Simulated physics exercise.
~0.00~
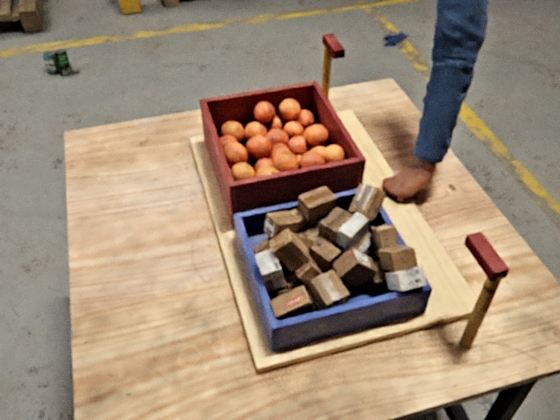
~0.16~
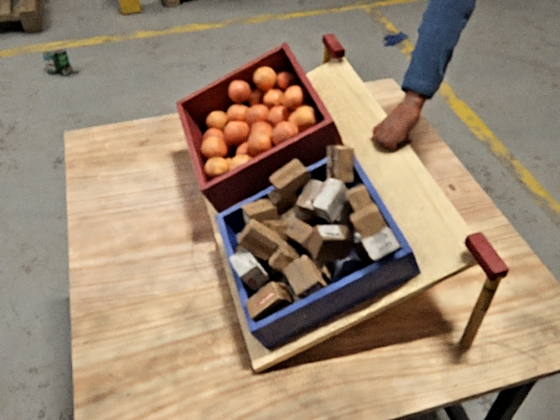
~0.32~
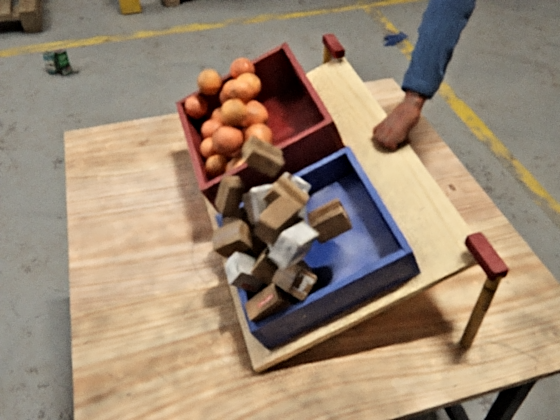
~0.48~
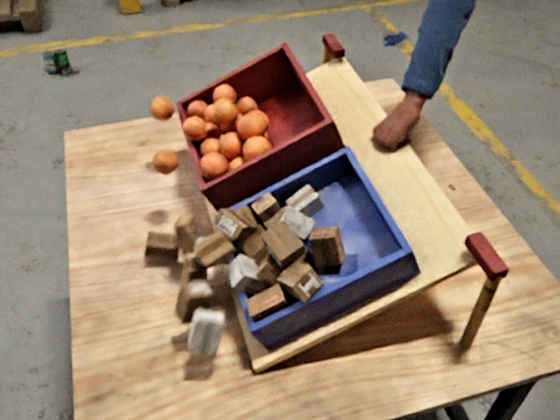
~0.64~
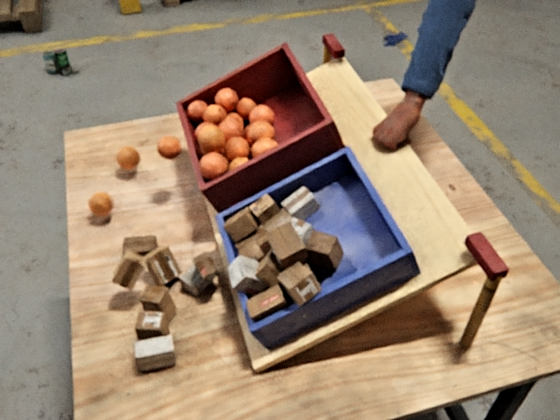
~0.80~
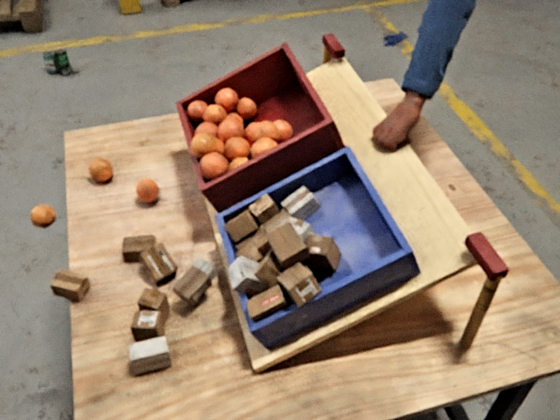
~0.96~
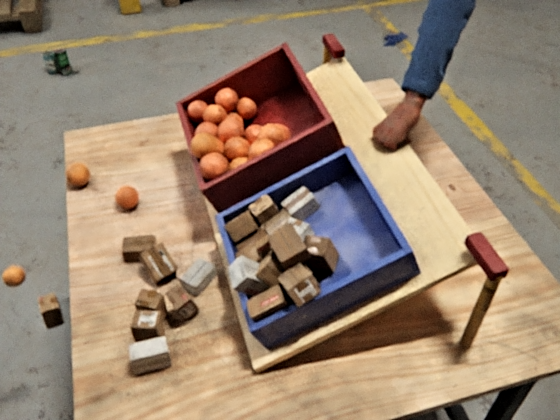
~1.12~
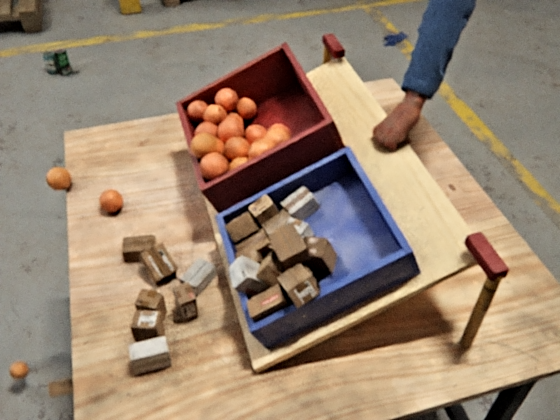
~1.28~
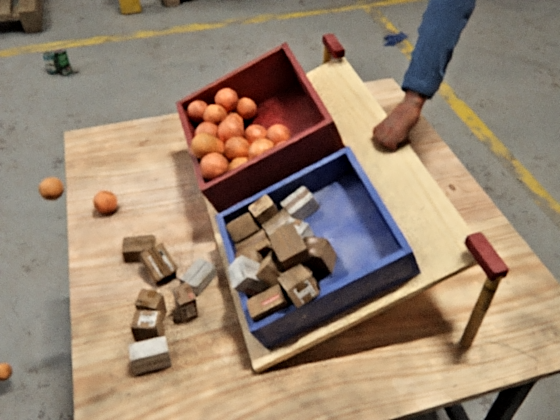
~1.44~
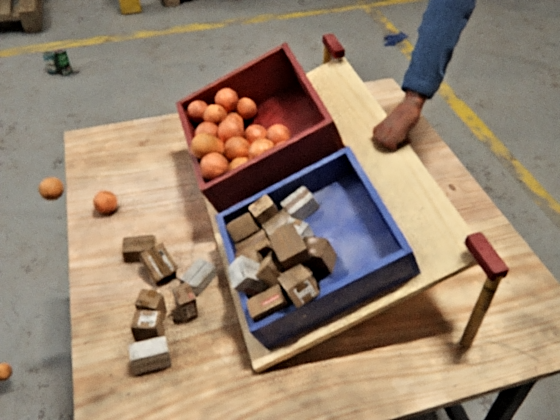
On a wooden table, a hand tips a board, spilling some blocks and orange balls leftward.
